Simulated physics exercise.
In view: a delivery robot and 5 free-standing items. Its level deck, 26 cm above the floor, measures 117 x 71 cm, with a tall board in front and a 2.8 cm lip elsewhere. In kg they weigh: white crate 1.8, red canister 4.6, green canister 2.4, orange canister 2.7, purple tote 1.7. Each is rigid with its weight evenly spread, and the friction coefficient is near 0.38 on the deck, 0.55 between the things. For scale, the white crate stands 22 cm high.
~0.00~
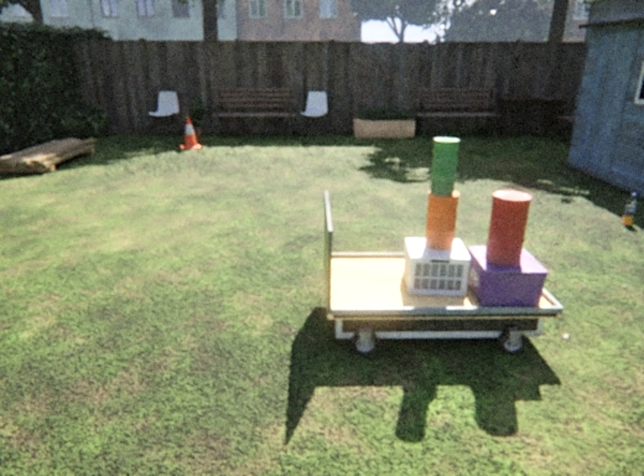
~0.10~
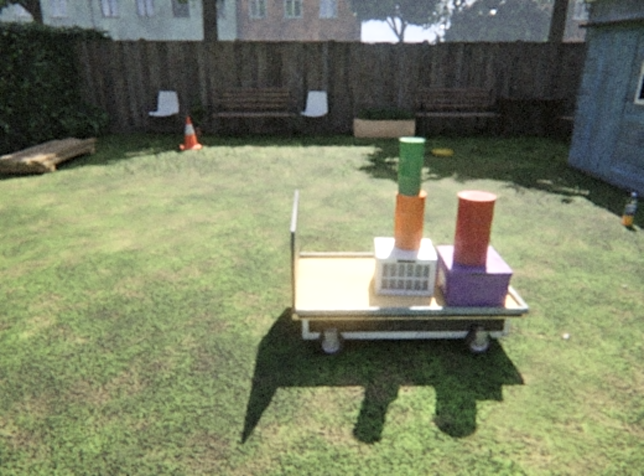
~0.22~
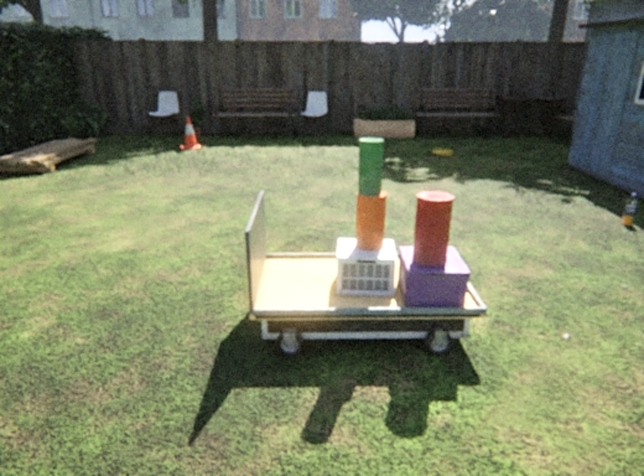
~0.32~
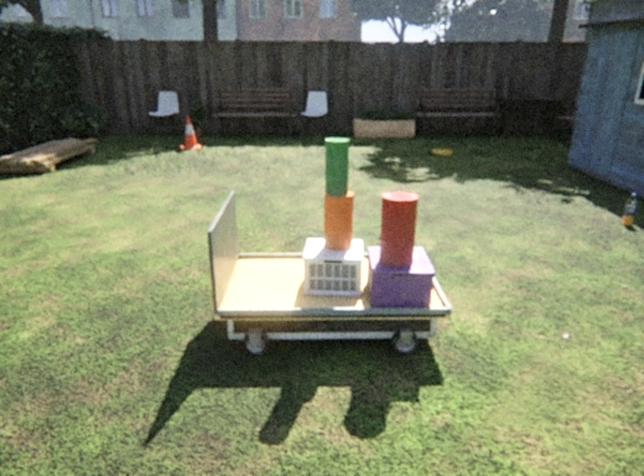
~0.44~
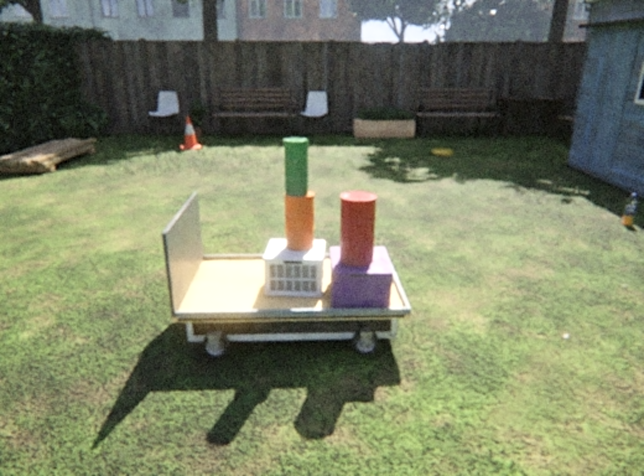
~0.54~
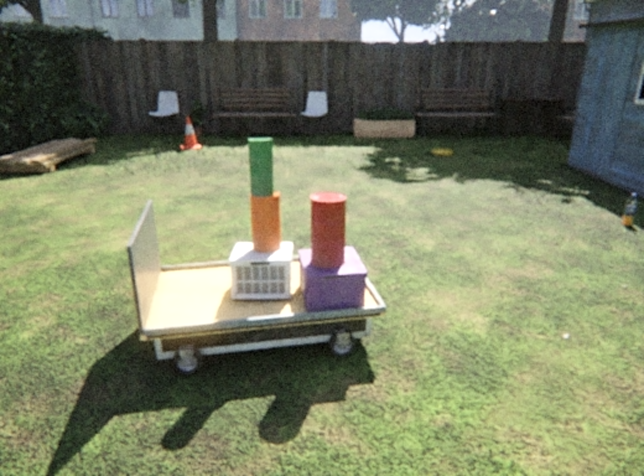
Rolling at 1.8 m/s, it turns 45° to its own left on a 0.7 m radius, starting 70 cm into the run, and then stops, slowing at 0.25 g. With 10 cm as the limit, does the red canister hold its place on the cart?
The red canister keeps its place.
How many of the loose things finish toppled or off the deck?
In all, 2.
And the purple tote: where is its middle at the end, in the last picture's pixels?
Near (119, 358).
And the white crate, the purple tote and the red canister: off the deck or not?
The white crate ends on the cart; the purple tote ends on the cart; the red canister ends on the cart.
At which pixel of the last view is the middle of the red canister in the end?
Near (103, 296).
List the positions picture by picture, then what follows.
The first picture shows cart 0 cm along; red canister (507, 228); white crate (435, 266).
The second picture shows cart 18 cm along; orange canister (409, 220); purple tote (470, 276).
The third picture shows cart 40 cm along; white crate (365, 266); green canister (370, 167).
The fourth picture shows cart 58 cm along; orange canister (338, 220); purple tote (398, 276).
The fifth picture shows cart 79 cm along; white crate (296, 267); green canister (296, 167).
The sixth picture shows cart 97 cm along, turned 10°; red canister (328, 230); orange canister (266, 222) 3° off upright.
After 0.84 s, cart 151 cm along, turned 45°; green canister now off the deck; red canister moved 2 cm near (251, 247); orange canister 38° off upright.
After 1.24 s, cart 206 cm along, turned 45°; orange canister now off the deck; red canister moved 2 cm near (142, 283); white crate 22° off upright.
In the end (2.0 s), off the deck, green canister and orange canister; the other 3 under 10 cm from the start. In the last view, red canister near (103, 296).
